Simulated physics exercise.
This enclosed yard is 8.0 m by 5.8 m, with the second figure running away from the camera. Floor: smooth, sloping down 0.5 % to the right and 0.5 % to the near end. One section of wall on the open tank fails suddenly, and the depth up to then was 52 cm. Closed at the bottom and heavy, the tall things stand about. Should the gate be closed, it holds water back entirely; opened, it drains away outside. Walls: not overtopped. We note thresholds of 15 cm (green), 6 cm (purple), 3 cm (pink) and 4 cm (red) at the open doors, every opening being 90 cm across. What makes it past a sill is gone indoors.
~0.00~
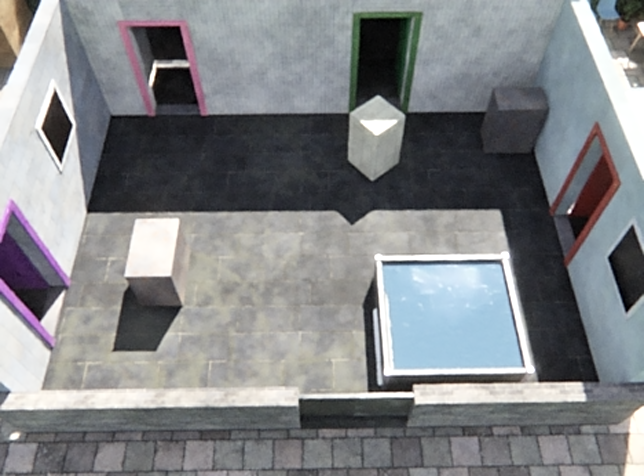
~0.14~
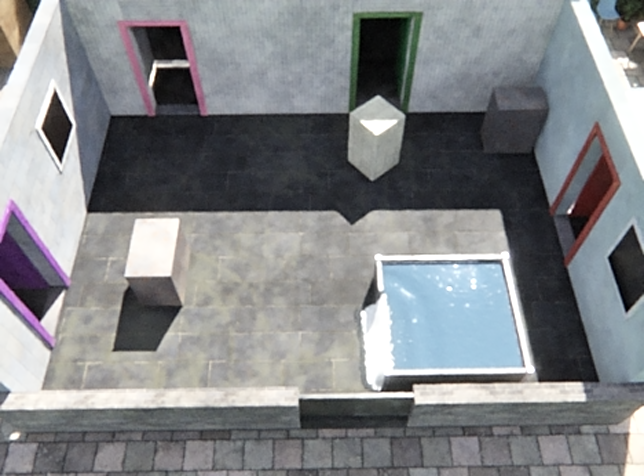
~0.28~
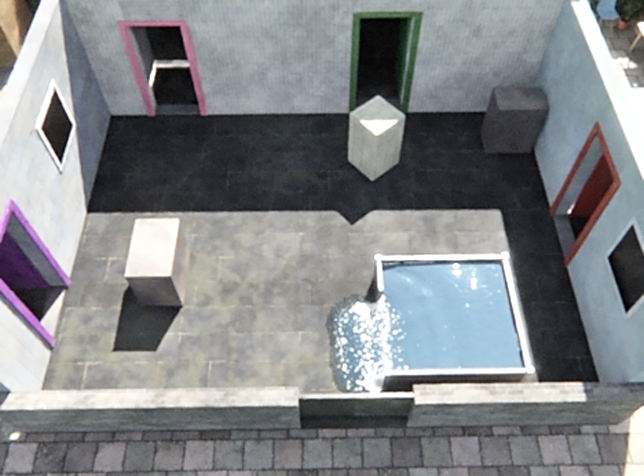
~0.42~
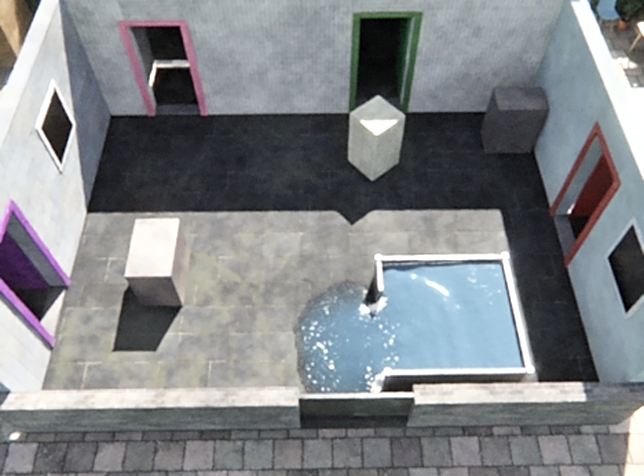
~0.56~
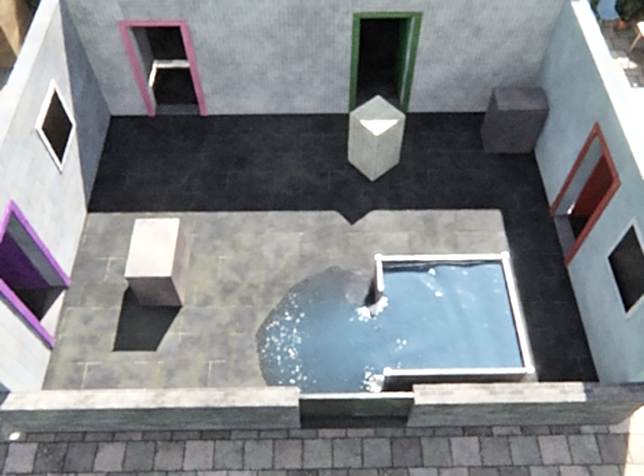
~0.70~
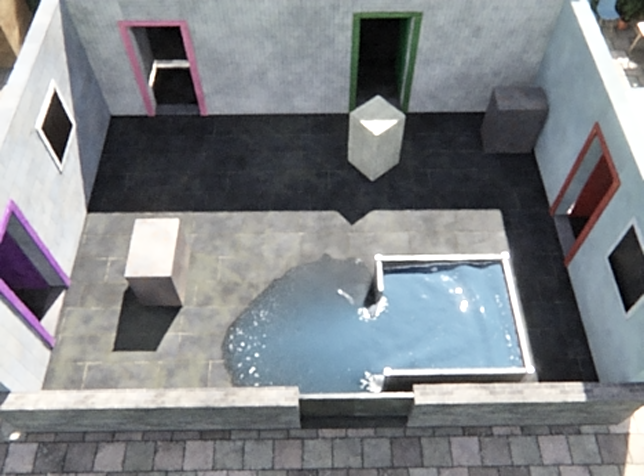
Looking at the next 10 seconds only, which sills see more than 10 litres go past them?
Over those seconds, the green door sees 10 litres or less; the purple door sees more than 10 litres; the pink door sees more than 10 litres; the red door sees 10 litres or less.
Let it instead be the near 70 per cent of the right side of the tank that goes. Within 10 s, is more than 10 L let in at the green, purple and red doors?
Then green does not exceed it, purple does not exceed it, red exceeds it.
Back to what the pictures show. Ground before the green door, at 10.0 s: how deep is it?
The depth there is around 4.5 cm.
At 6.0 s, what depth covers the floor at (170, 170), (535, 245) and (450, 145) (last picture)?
First 3 cm, then 0 cm, then 0 cm.
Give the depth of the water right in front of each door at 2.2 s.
In centimetres, the green door has 0, the purple door 10, the pink door 0 and the red door 0.
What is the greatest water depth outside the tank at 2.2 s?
Depth: Approx. 32 cm.
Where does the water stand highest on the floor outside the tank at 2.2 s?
It's at about (37, 408) in the last picture.
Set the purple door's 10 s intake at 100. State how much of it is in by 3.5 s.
I'd say close to 45 percent.
After 1.4 s water covers 20 % of the floor and is deepest (26 cm) near (368, 356); green door not reached, purple door not reached, pink door not reached, red door not reached.
After 2.2 s water covers 25 % of the floor and is deepest (32 cm) near (37, 408); green door not reached, purple door 10 cm at the sill, 1 L in, pink door not reached, red door not reached.
After 3.5 s water covers 35 % of the floor and is deepest (23 cm) near (37, 408); green door not reached, purple door 19 cm at the sill, 76 L in, pink door not reached, red door not reached.
After 6.0 s water covers 55 % of the floor and is deepest (13 cm) near (165, 325); green door not reached, purple door 9 cm at the sill, 152 L in, pink door 10 cm at the sill, 12 L in, red door not reached.
After 10.0 s water covers 75 % of the floor and is deepest (8 cm) near (346, 154); green door 5 cm at the sill, 0 L in, purple door 5 cm at the sill, 165 L in, pink door 6 cm at the sill, 63 L in, red door not reached.
